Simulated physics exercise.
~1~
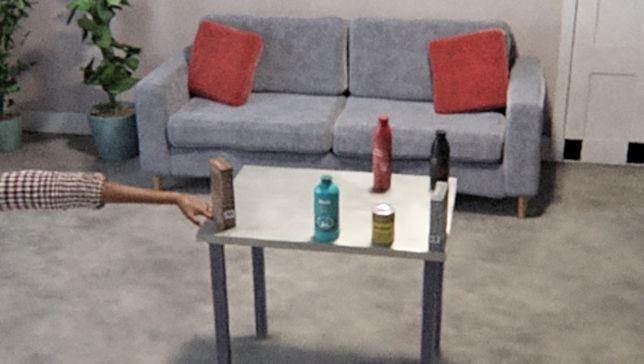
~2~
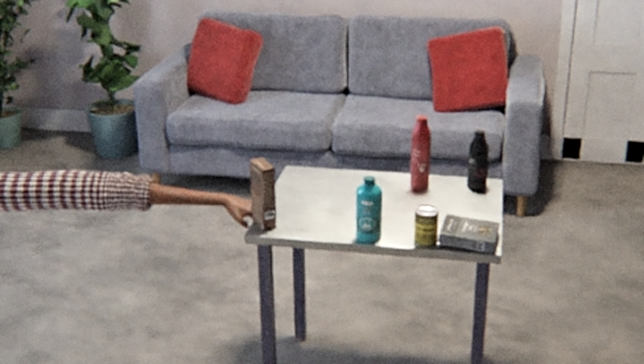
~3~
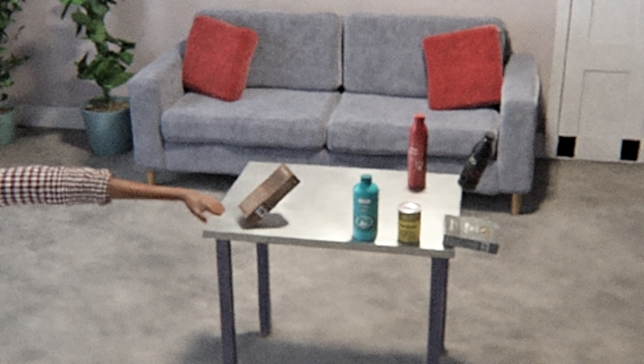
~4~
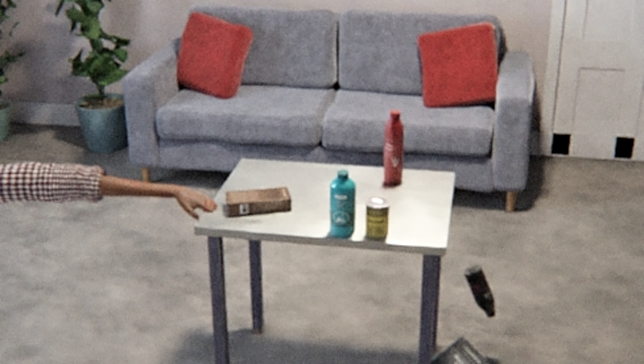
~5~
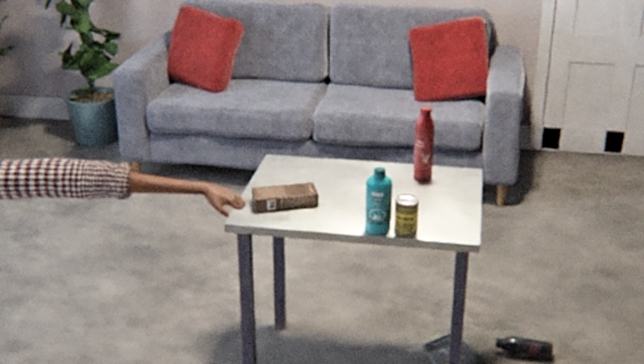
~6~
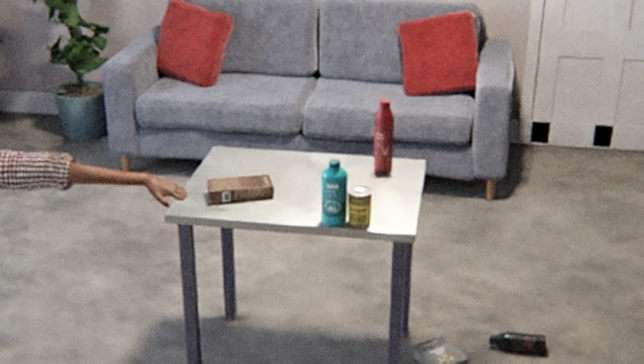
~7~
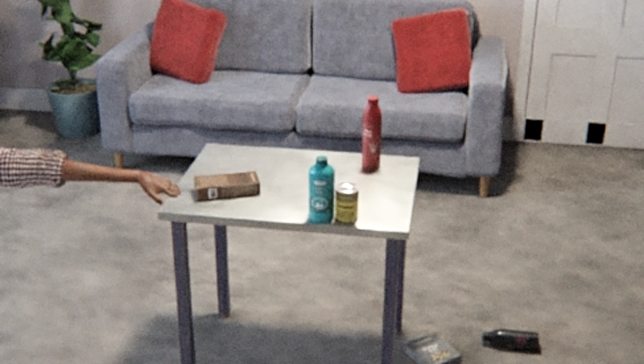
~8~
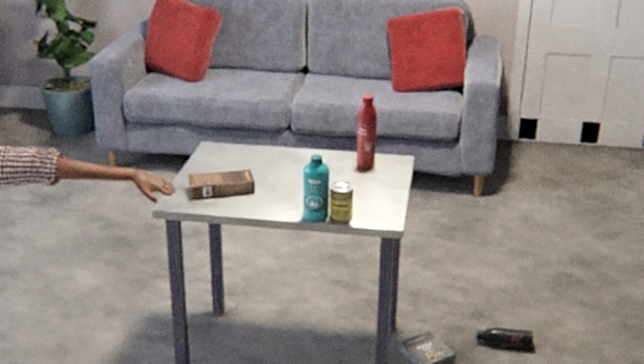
A light table beside an outstretched hand jolts right and back, sending a black bottle and a grey packet off its right side onto the floor while a brown packet topples; the turquoise bottle, red bottle and yellow tin end upright on the tabletop.
